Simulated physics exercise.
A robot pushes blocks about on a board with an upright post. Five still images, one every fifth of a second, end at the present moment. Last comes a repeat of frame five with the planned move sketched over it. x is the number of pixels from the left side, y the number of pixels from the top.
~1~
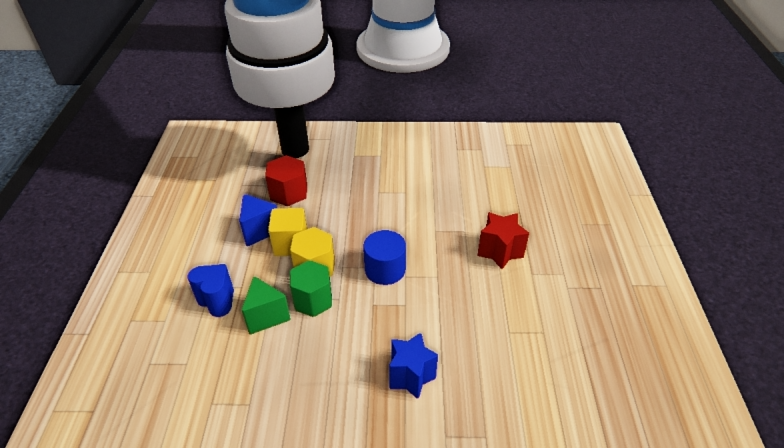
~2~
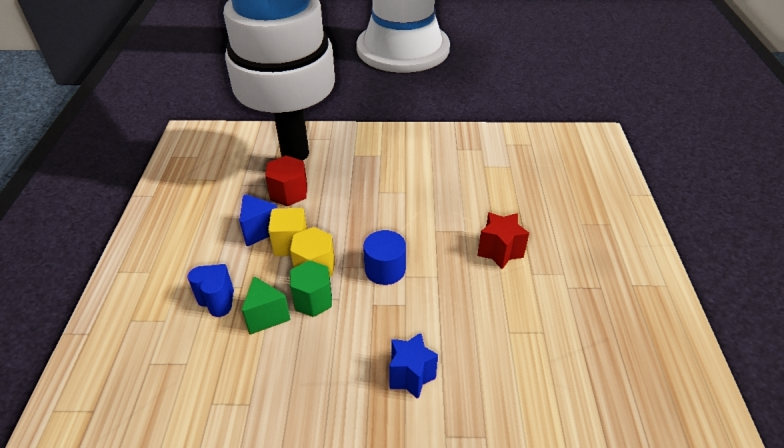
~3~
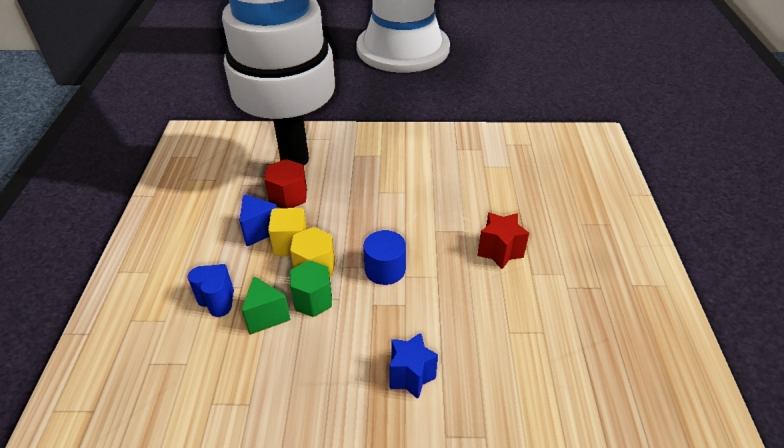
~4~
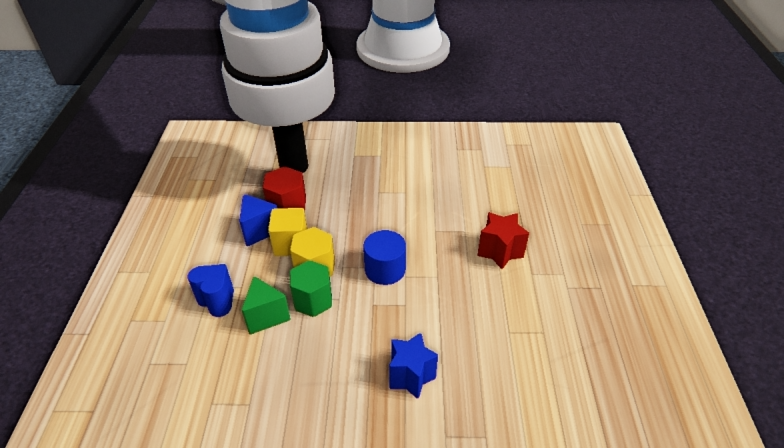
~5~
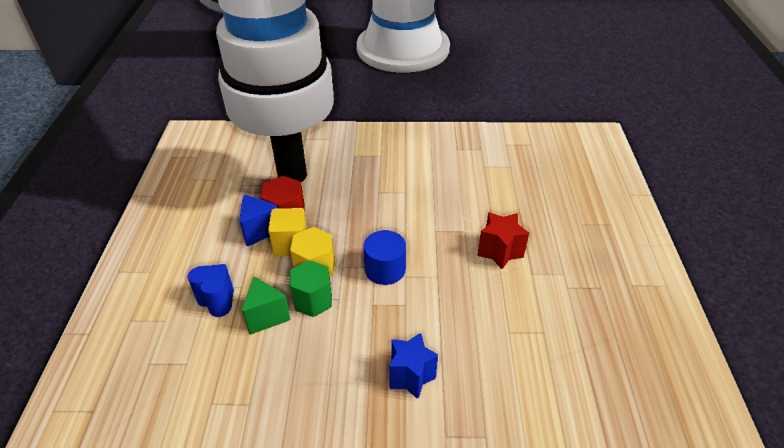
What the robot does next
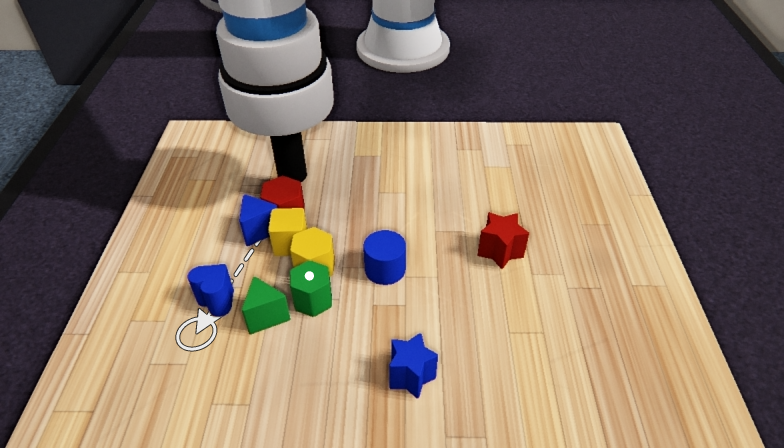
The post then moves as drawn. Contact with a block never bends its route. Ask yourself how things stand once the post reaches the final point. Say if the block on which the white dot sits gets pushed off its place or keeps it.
At the end of the path, it will have moved.
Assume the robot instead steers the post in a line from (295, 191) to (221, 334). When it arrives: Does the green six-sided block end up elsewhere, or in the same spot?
Its place changes.
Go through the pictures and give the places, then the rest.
Post's lower end at (295, 150); blue heart-shaped block at (208, 276); blue triangle at (254, 207); red six-sided block at (285, 168); yellow square piece at (287, 219); green six-sided block at (309, 276); yellow six-sided block at (311, 242), in the first picture.
Post at (295, 155); blocks still, in the second picture.
Post at (295, 160); red six-sided block at (284, 172), in the third picture.
Post at (294, 167); red six-sided block at (283, 180), in the fourth picture.
Post at (293, 176); blue heart-shaped block at (208, 276); blue triangle at (254, 207); red six-sided block at (281, 189); yellow square piece at (287, 219); green six-sided block at (309, 276); yellow six-sided block at (311, 242), in the fifth picture.
Drawn move, from (295, 191) directly to (196, 334); the dot is on the green six-sided block.
The first path, step by step. One third of the way, post at (262, 217); blue triangle at (222, 246), turned 35° clockwise; red six-sided block at (255, 232), turned 30° anticlockwise; yellow square piece at (285, 247), turned 60° anticlockwise; green six-sided block at (314, 283), turned 35° clockwise; yellow six-sided block at (323, 252), turned 30° anticlockwise.
Two thirds of the way, post at (229, 264); blue heart-shaped block at (196, 290); blue triangle at (195, 266), turned 35° clockwise; red six-sided block at (242, 280), turned 80° anticlockwise; yellow square piece at (286, 259), turned 90° anticlockwise; green six-sided block at (316, 286), turned 45° clockwise; yellow six-sided block at (327, 254), turned 45° anticlockwise.
At the end, post at (191, 320); blue heart-shaped block at (150, 336); blue triangle at (160, 296), turned 75° clockwise; red six-sided block at (239, 301), turned 145° anticlockwise; yellow square piece at (286, 259), turned 90° anticlockwise; green six-sided block at (316, 286), turned 45° clockwise; yellow six-sided block at (327, 254), turned 45° anticlockwise.
